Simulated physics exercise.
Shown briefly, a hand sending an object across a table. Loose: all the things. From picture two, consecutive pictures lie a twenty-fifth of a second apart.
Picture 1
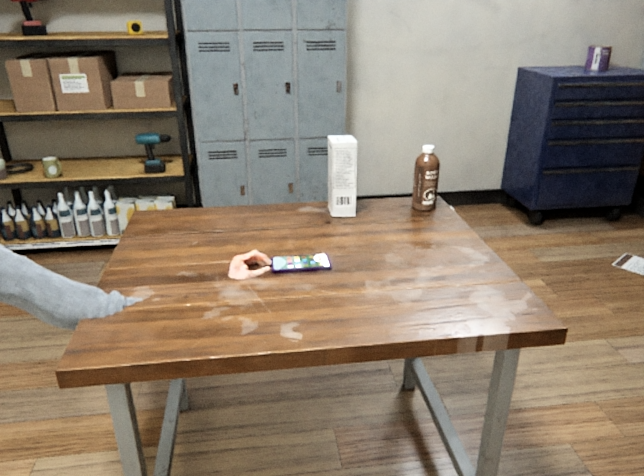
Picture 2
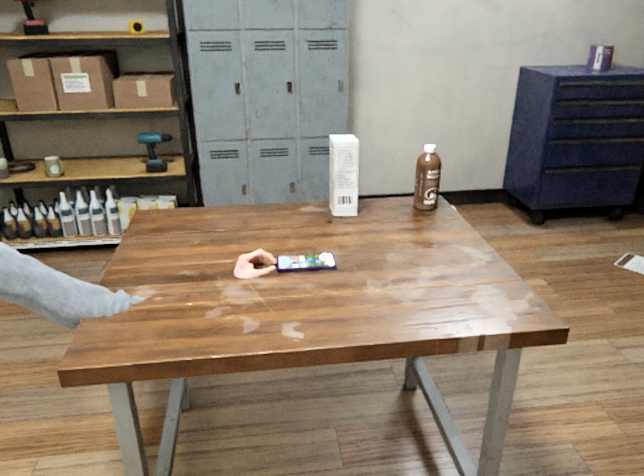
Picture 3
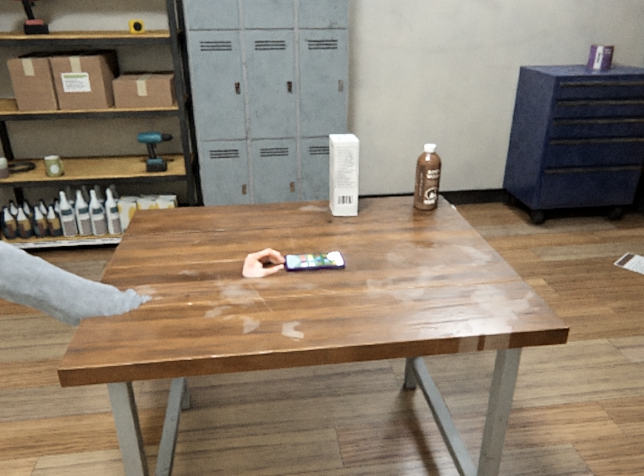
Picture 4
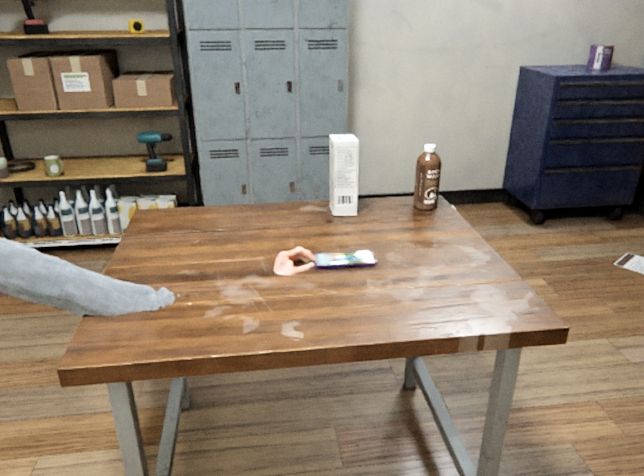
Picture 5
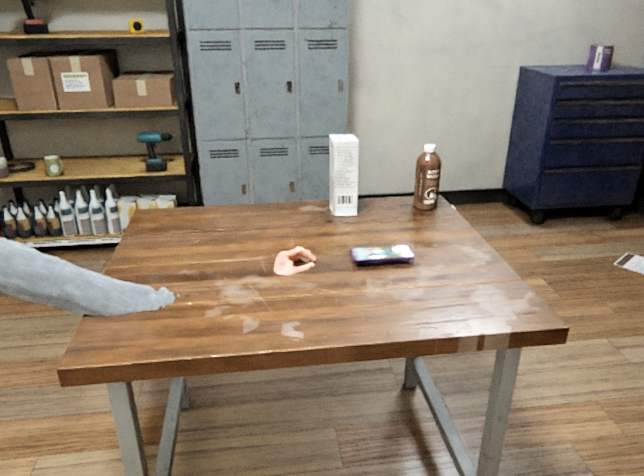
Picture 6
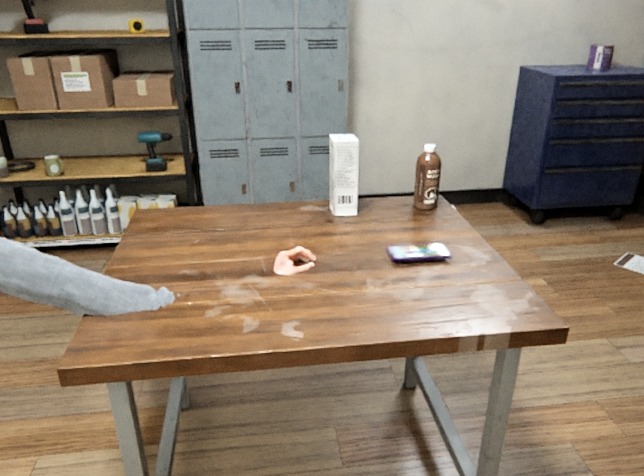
At the start, a hand touches a purple phone near the middle of a wooden table, with a white box and a brown bottle behind it. The hand pushes the phone a little to the right, then stays behind as the phone slides on alone towards the table's right side.
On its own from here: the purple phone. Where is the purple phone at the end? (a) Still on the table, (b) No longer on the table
b, no longer on the table.
Then, 0.10 s after the last picture, purple phone slid well along near (496, 246).
Then, 0.30 s after the last picture, purple phone now off the table.
Then, 0.40 s after the last picture, things are still on the move.
Then, 0.50 s after the last picture, as before.
By the end, off the table, purple phone.
